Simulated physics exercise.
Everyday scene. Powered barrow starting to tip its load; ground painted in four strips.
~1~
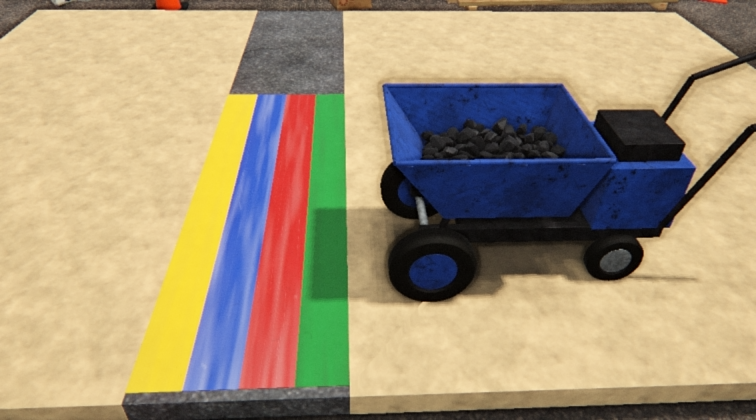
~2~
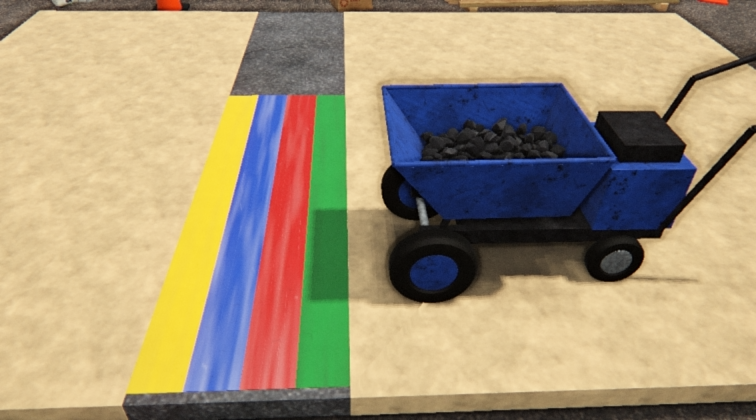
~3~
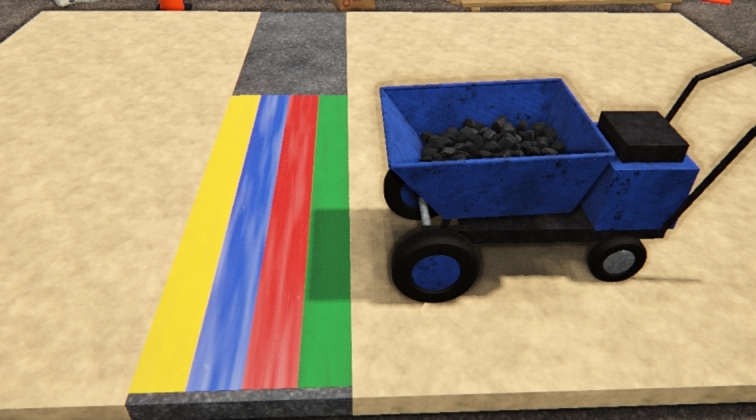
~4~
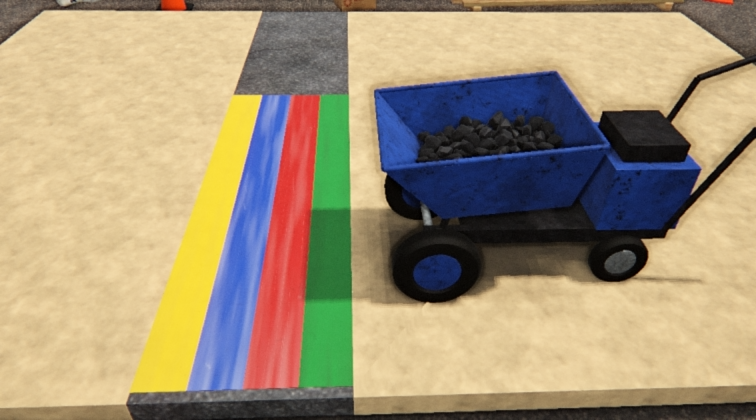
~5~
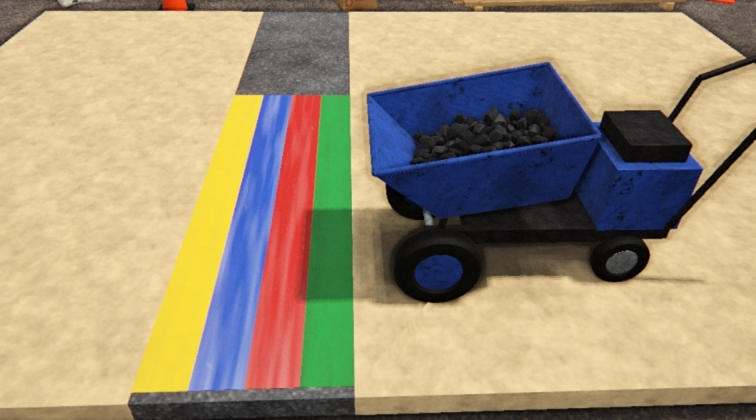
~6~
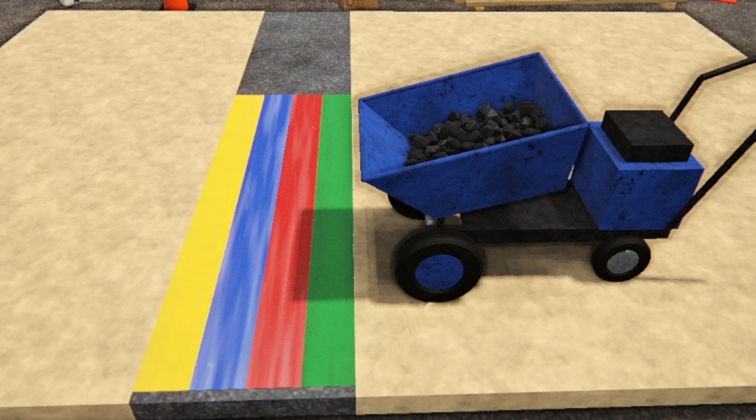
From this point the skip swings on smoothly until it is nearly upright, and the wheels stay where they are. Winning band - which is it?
Winning band: The red one.
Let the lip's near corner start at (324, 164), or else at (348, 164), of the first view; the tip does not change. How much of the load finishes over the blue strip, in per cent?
Position 1 near 40 %, position 2 near 40 %.
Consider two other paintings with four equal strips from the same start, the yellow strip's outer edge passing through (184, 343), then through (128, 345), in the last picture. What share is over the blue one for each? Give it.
Near 30 % and 20 %.
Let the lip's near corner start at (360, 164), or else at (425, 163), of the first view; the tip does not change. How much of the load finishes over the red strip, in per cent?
First spot: Roughly 20 percent; second spot: Roughly 30 percent.
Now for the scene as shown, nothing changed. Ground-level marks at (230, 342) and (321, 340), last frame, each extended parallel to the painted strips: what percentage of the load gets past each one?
I'd put it near 20 in a hundred, then near 80 in a hundred.
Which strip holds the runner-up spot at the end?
That would be blue, in second.
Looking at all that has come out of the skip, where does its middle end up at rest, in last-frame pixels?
Around (273, 252).
Soon after the last picture, skip tipped steeply; all in the skip.
A little later, skip tipped right over; nearly all in the skip; a small part over the red strip; a stray few over the blue strip.
Later still, skip tipped right over; about a quarter in the skip; a stray few over the green strip; about a third over the red strip; about a quarter over the blue strip; a small part over the yellow strip; a stray few off the paint.
At rest, skip tipped right over; about a quarter in the skip; a small part over the green strip; about half over the red strip; about a quarter over the blue strip; a small part over the yellow strip; a stray few off the paint.
